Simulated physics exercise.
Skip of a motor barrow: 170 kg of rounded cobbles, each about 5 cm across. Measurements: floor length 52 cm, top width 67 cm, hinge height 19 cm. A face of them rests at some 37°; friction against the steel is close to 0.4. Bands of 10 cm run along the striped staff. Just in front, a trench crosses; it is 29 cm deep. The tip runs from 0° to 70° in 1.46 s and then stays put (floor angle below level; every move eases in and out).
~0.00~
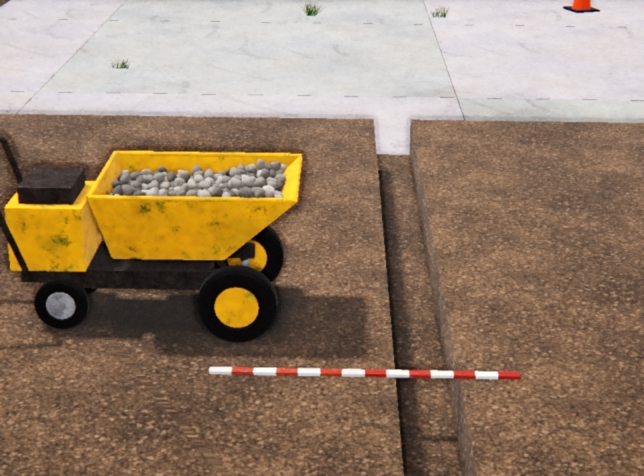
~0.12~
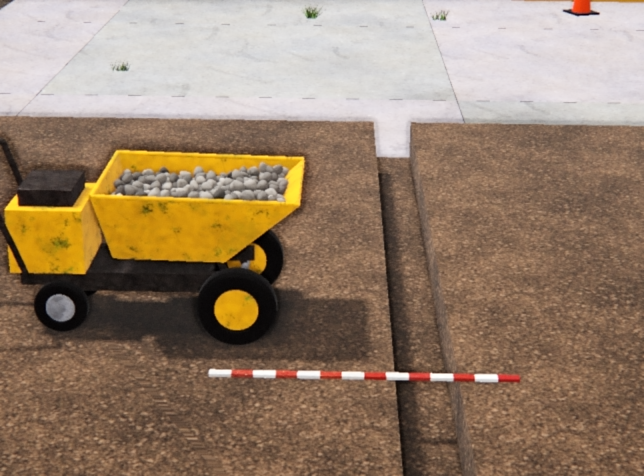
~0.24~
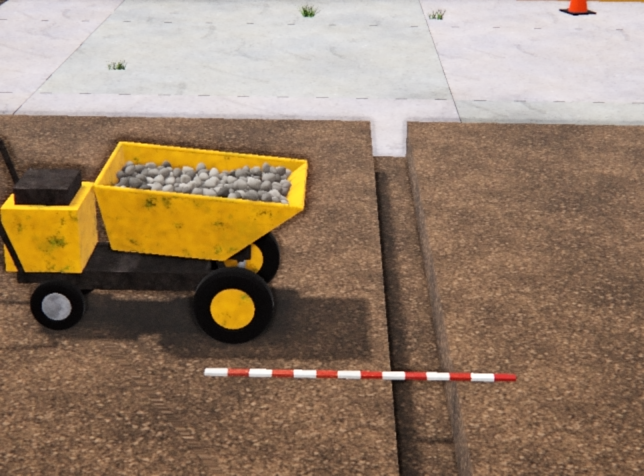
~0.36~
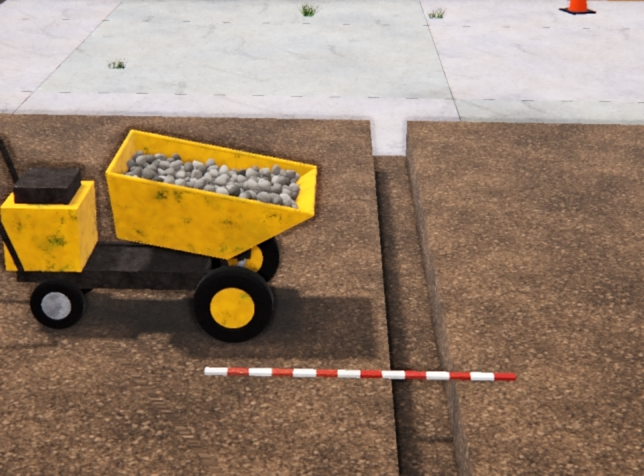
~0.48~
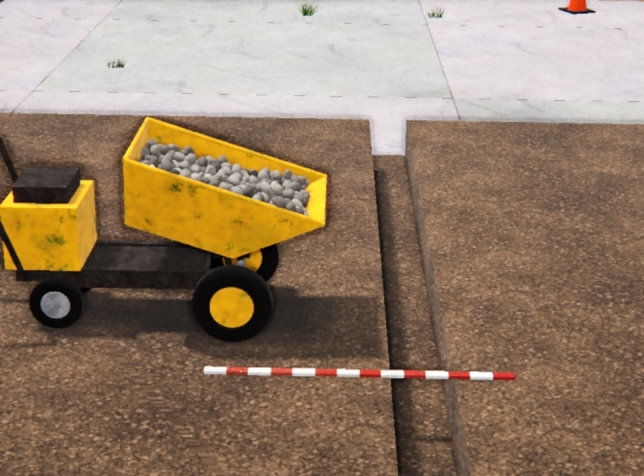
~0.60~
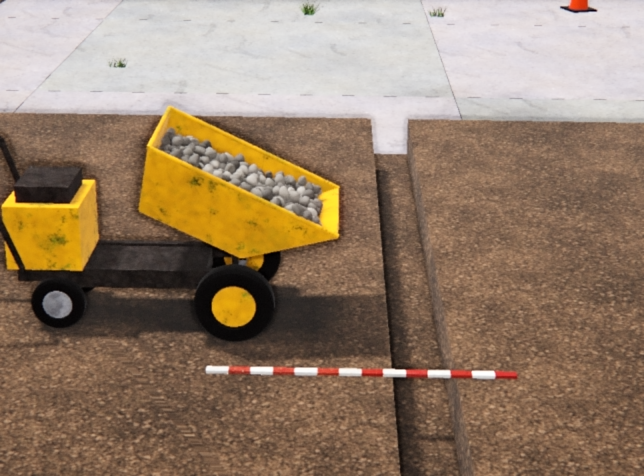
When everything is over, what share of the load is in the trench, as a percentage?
Close to 81 in a hundred.
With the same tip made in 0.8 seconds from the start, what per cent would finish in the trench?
That works out at about 80 in a hundred.
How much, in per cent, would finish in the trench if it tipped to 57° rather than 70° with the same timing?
In that case near 80 per cent.
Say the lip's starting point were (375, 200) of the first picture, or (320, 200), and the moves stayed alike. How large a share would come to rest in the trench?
Roughly 25 per cent, then 90 per cent.
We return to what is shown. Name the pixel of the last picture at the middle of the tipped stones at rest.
Their middle ends up near (411, 342).
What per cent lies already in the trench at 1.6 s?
By then, around 40 percent.
After 1.1 s the floor is at 59°; 99 % in the skip, 1 % short of the trench; the foremost stones are at (374, 274).
After 1.6 s the floor is at 70°; 48 % in the skip, 11 % short of the trench, 41 % in the trench; the foremost stones are at (445, 315).
After 1.9 s the floor is at 70°; 17 % in the skip, 11 % short of the trench, 70 % in the trench, 2 % past the trench; the foremost stones are at (503, 310).
After 3.9 s the floor is at 70°; 4 % in the skip, 12 % short of the trench, 81 % in the trench, 2 % past the trench; the foremost stones are at (539, 307).
